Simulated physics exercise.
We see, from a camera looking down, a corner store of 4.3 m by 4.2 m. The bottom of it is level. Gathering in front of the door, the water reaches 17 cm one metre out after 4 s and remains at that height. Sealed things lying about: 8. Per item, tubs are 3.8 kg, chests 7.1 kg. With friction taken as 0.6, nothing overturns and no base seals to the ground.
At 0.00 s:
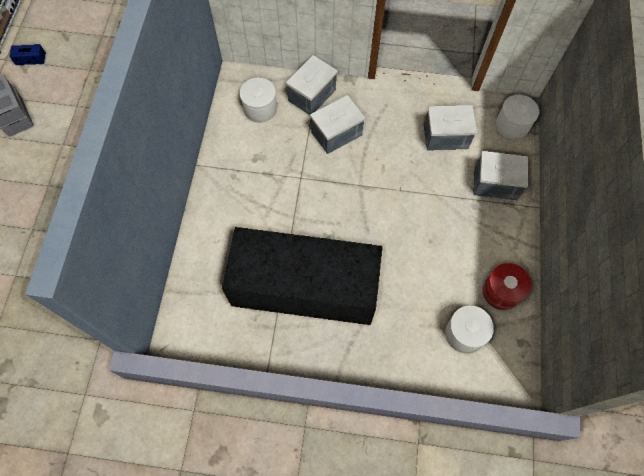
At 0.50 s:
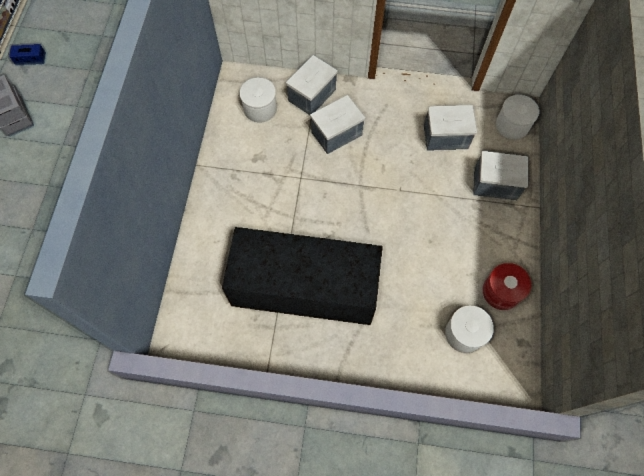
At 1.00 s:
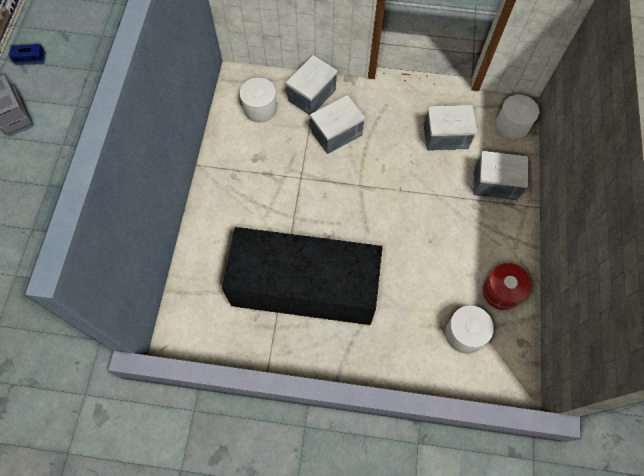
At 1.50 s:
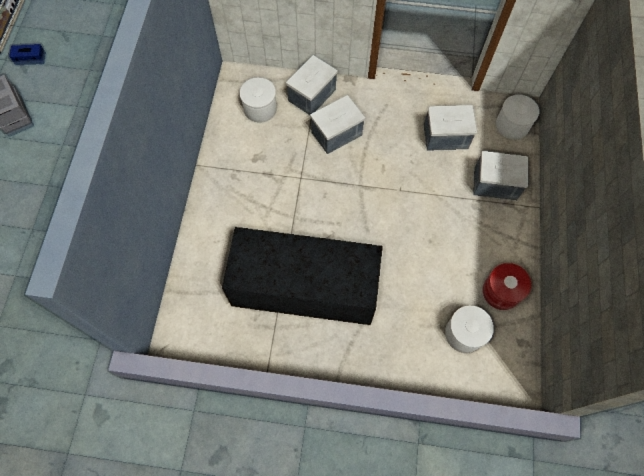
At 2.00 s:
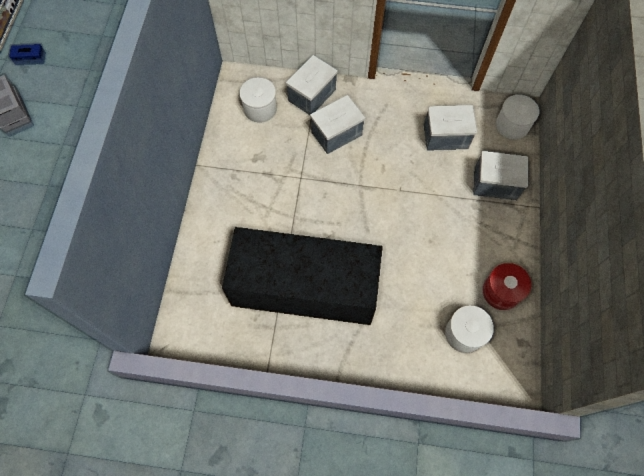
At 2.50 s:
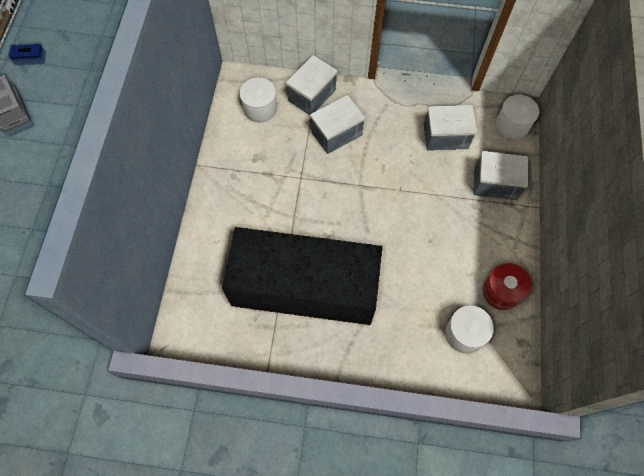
Water spreads over the tiles outside the walled room, then edges in at the doorway.
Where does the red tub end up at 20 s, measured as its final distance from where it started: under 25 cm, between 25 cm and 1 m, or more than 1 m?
The red tub ends up more than 1 m from its start.
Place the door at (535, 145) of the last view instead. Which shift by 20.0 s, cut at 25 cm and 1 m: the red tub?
Outcome - red tub: Well off.
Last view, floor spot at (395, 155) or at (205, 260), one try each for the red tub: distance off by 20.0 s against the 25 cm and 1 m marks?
In that order: It ends far away; it travels far.
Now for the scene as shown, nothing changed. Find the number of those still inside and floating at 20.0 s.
Total: 8.
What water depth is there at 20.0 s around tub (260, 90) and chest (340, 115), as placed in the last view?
First roughly 9 cm, second roughly 9 cm.
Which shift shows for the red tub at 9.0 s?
Roughly 100 centimetres by that point.
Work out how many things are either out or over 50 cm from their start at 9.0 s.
Tally at that time: 5.
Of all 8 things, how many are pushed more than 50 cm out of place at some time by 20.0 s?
By my tally, 8.
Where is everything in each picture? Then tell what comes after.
The red tub at (511, 282) rests on the ground; water covers 0.0 m2; 0 of 8 have shifted, in the first picture.
The red tub at (511, 282), on the bottom; 0.0 m2 under water; 0 of 8 have shifted, in the second picture.
The red tub at (511, 282) rests on the ground; 0.0 m2 under water; 0 of 8 have shifted, in the third picture.
The red tub at (511, 282) rests on the ground; 0.0 m2 under water; 0 of 8 have shifted, in the fourth picture.
The red tub at (511, 282), on the bottom; water covers 0.0 m2; 0 of 8 have shifted, in the fifth picture.
The red tub at (511, 282) rests on the ground; 0.3 m2 under water; 0 of 8 have shifted, in the sixth picture.
After 4.0 s the red tub is near (511, 282), 0.0 m from its start, aground; 0 afloat.
After 9.0 s the red tub is near (519, 380), 1.1 m from its start, afloat; 5 afloat.
After 16.0 s the red tub is near (386, 366), 1.7 m from its start, afloat; 8 afloat.
After 20.0 s the red tub is near (256, 320), 2.8 m from its start, afloat; 8 afloat.
